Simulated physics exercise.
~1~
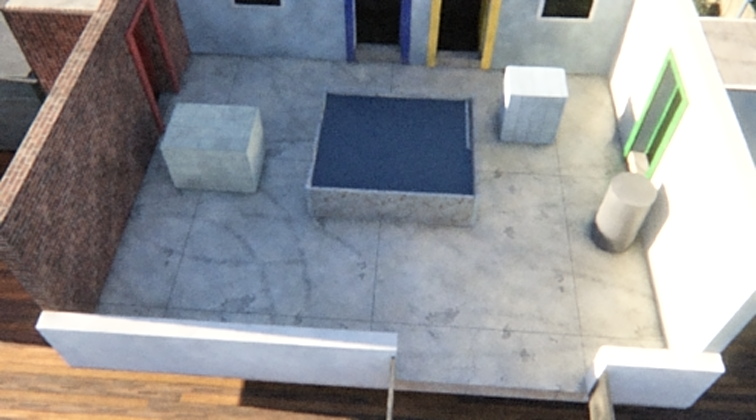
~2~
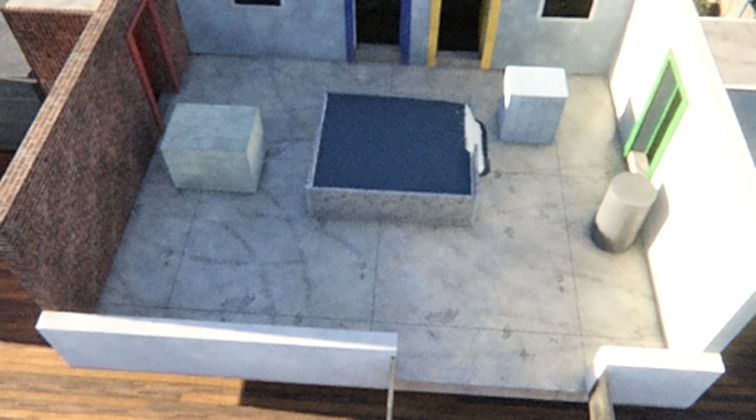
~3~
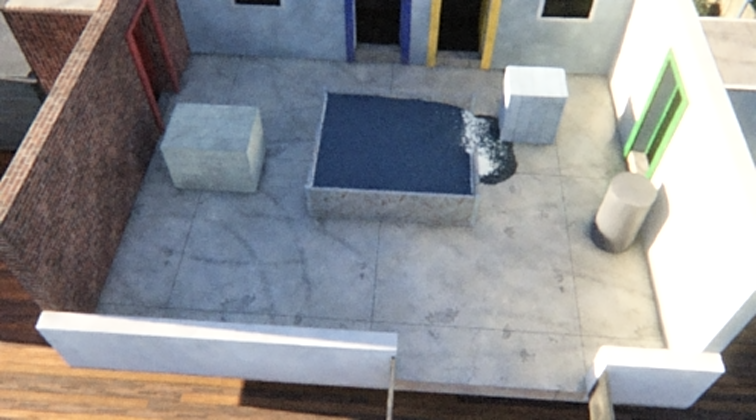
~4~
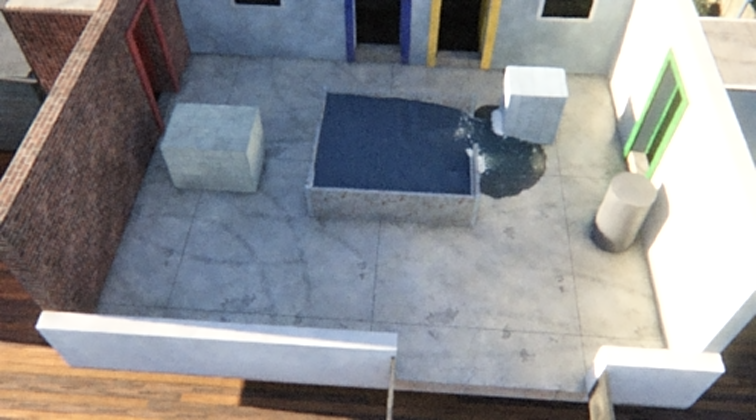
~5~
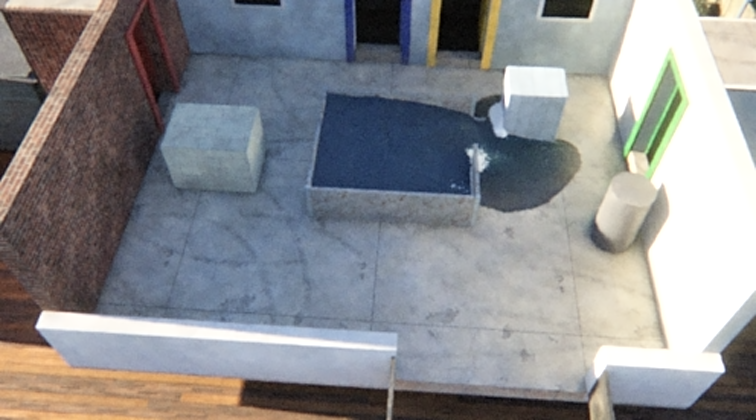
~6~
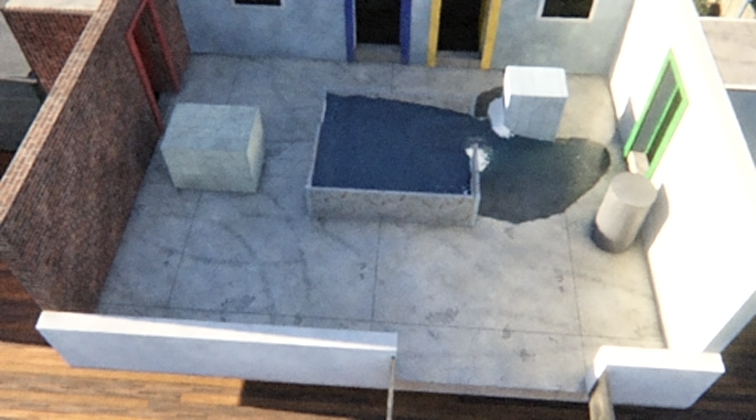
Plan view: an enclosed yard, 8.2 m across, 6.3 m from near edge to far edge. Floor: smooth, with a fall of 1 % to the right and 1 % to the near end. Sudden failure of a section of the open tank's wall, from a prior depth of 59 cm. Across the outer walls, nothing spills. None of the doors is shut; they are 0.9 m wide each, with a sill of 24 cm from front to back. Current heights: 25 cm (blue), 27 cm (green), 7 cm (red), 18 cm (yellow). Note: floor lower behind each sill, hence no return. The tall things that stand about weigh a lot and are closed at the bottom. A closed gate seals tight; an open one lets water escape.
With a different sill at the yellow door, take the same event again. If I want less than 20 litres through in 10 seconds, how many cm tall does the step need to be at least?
You would need about 17 cm.
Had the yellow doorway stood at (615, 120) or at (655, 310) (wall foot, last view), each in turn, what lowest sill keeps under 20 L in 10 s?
You'd want about 13.0 cm there first, then about 7.5 cm.
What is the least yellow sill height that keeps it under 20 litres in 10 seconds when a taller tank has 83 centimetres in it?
Minimum height: Approx. 26 cm.
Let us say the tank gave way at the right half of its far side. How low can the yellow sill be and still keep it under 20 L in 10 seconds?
Estimate: Near 35 cm.
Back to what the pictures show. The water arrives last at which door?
Last: Red.
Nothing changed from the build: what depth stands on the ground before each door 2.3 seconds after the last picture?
Centimetres: Blue = 5, green = 30, red = 0, yellow = 19.
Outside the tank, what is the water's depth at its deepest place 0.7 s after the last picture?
Max depth: About 50 cm.
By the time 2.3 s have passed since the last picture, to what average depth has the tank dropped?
32 cm, roughly.
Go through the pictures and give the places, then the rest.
Still water, 59 cm deep, in the open tank at (396, 143); the yellow door at (463, 24) is dry, in the first picture.
The front is at (484, 171), 0.2 m from the gap at (470, 140); 0.2 m2 of floor is wet, 59 cm left at the back, in the second picture.
The front is at (511, 168), 0.7 m from the gap at (470, 141); 0.8 m2 of floor is wet, 59 cm left at the back, in the third picture.
The front is at (540, 169), 1.2 m from the gap at (470, 141); 1.5 m2 of floor is wet, 59 cm left at the back, in the fourth picture.
Water pours out at (470, 141) and has run 1.8 m, to (574, 166); about 6 cm deep outside, 59 cm at the back, in the fifth picture.
The front is at (605, 163), 2.3 m from the gap at (470, 141); 3.4 m2 of floor is wet, 58 cm left at the back; the yellow door at (463, 24), 2.2 m from the gap, is still 1.0 m from the nearest water, in the sixth picture.
Then, 0.7 s after the last picture water covers 15 % of the floor, deepest (50 cm) near (496, 134); 15 cm at the yellow door, 0 litres in over its 18 cm sill.
Then, 2.3 s after the last picture water covers 35 % of the floor, deepest (34 cm) near (496, 134); 19 cm at the yellow door, 12 litres in over its 18 cm sill.
Then, 9.3 s after the last picture water covers 75 % of the floor, deepest (16 cm) near (623, 222); 9 cm at the yellow door, 16 litres in over its 18 cm sill.
At the yellow door as built, the water peaked near 22 cm, 1.3 s after the last picture.
Run again over the same 10 s with other heights there, 37 litres in over 15.5 cm, 5 litres over 21 cm. The limit of 20 litres is kept from about 17 cm up.
